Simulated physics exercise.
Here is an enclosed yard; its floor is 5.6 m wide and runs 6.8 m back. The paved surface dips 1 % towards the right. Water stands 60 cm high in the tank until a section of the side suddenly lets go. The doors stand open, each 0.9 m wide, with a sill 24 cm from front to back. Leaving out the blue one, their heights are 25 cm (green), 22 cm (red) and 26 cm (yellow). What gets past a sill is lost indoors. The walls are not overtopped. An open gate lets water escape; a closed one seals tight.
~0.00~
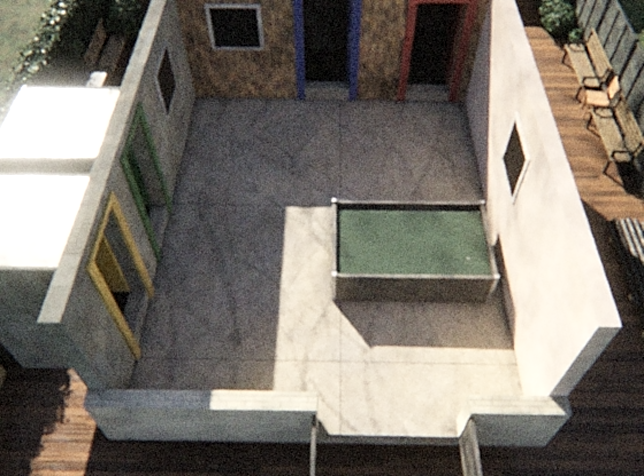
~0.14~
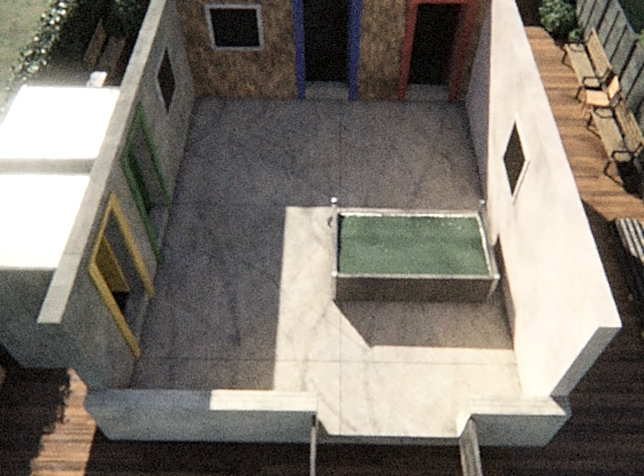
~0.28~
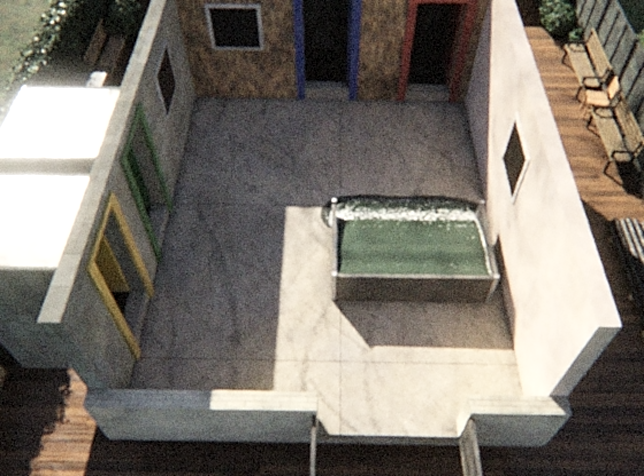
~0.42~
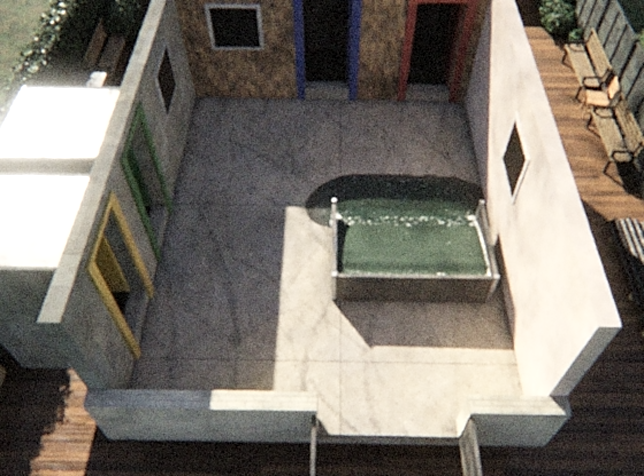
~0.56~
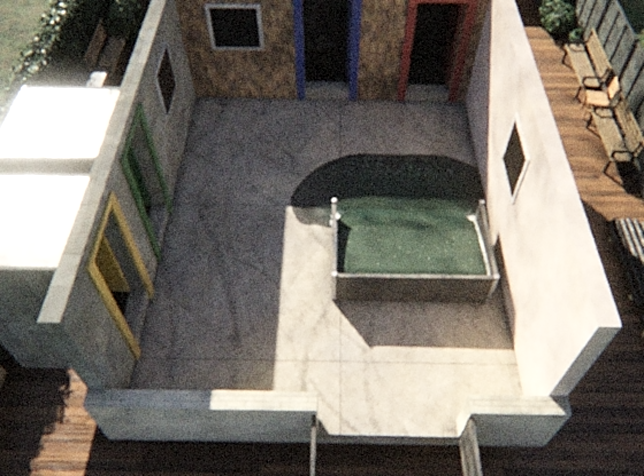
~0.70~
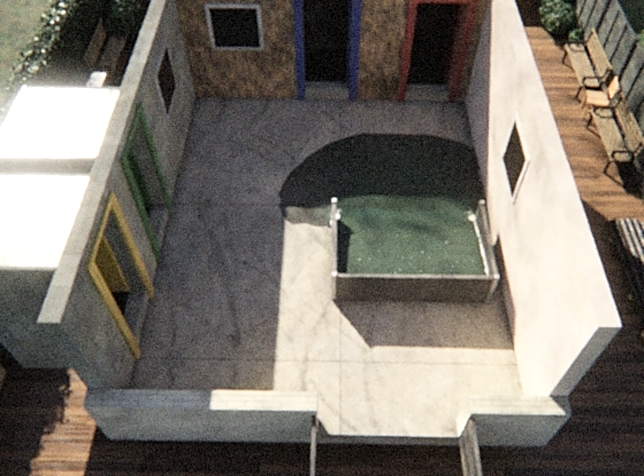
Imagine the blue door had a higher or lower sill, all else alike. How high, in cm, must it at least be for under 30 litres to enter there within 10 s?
About 14.5 cm.
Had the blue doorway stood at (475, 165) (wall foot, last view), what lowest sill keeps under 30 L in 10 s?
About 10.5 cm.
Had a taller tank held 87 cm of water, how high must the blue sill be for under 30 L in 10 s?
About 24 cm.
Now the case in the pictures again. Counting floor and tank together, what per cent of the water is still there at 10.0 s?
Some 96 per cent remains.
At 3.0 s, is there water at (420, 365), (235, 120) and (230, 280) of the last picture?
In that order: Dry, wet, still dry.
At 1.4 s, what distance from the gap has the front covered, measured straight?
About 3.8 m.
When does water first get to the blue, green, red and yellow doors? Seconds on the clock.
Blue 1.2 s, green 4.5 s, red 1.0 s, yellow 5.5 s.
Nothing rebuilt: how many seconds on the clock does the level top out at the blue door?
Around 2.0 s.
After 1.4 s water covers 35 % of the floor, deepest (29 cm) near (396, 104); 11 cm at the blue door, 0 litres in over its 26 cm sill.
After 3.0 s water covers 40 % of the floor, deepest (27 cm) near (455, 141); 17 cm at the blue door, 0 litres in over its 26 cm sill.
After 10.0 s water covers 95 % of the floor, deepest (9 cm) near (393, 173); 5 cm at the blue door, 0 litres in over its 26 cm sill.
At the blue door as built, the water arrived by 1.2 s and peaked near 23 cm at 2.0 s.
Run again over the same 10 s with other heights there, 49 litres in over 12.5 cm, 15 litres over 17 cm. The limit of 30 litres is kept from about 14.5 cm up.
